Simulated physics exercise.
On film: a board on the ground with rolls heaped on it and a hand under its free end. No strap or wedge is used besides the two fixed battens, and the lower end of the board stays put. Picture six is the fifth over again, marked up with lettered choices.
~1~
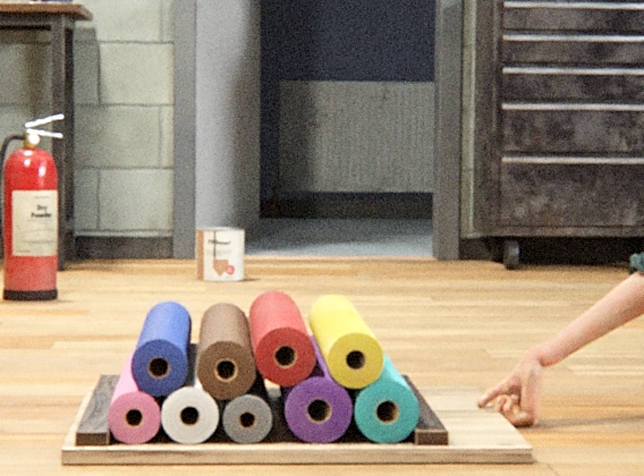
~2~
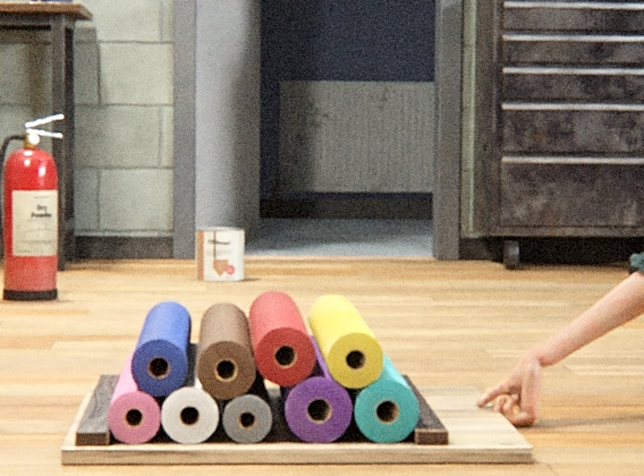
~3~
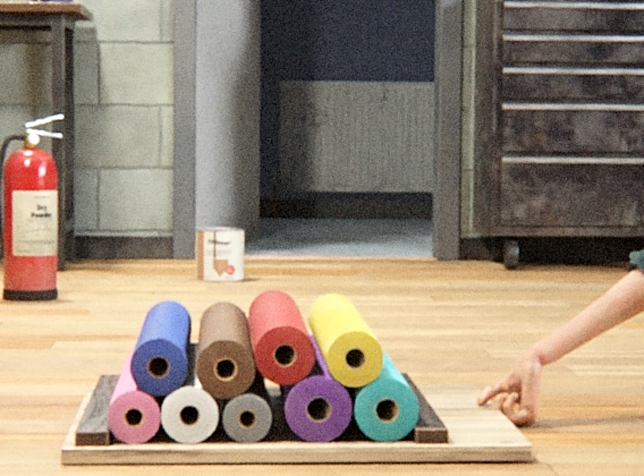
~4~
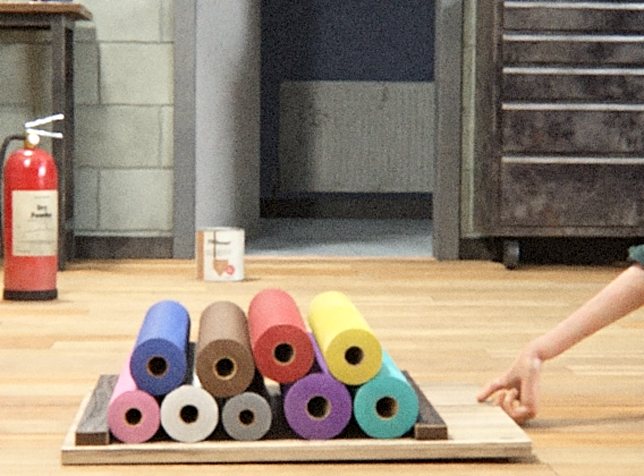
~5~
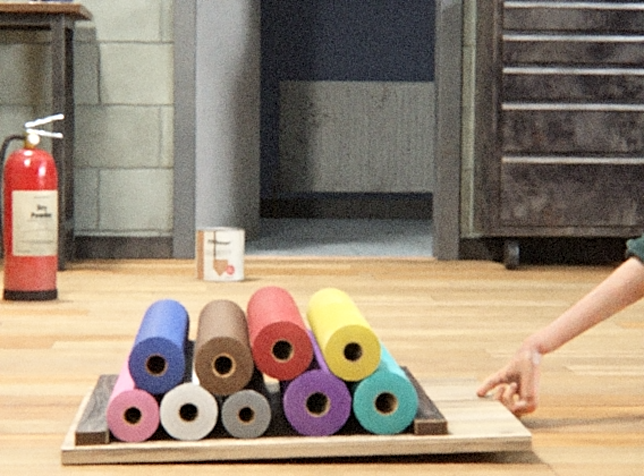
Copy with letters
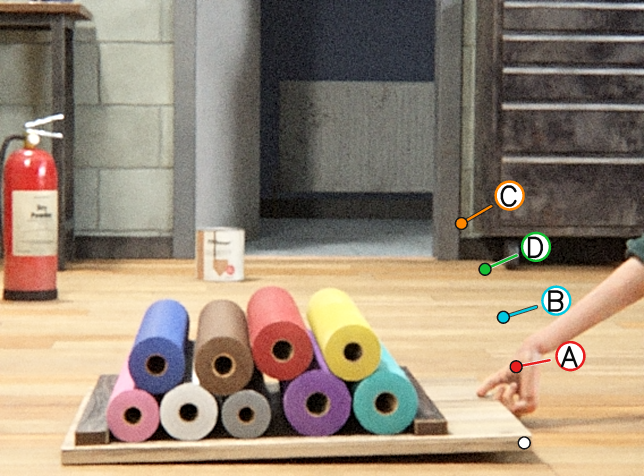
A hand slightly lifts the right end of a board stacked with colourful rolls.
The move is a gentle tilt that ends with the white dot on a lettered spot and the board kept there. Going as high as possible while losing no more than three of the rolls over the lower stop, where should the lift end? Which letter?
Up to C.
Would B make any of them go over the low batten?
At B: Yes.
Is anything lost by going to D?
At D: Yes.
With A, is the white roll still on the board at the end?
Yes, with A.
On the copy, A at (516, 367); B at (503, 317); C at (462, 224); D at (485, 269); the white dot at (524, 443).
On C. First, board at 17°.
Then, board at 30°.
Finally, board at 30°, three over the low batten (brown, blue, red).
By contrast, A none over the low batten; B three over the low batten (brown, blue, red); D three over the low batten (brown, blue, red).
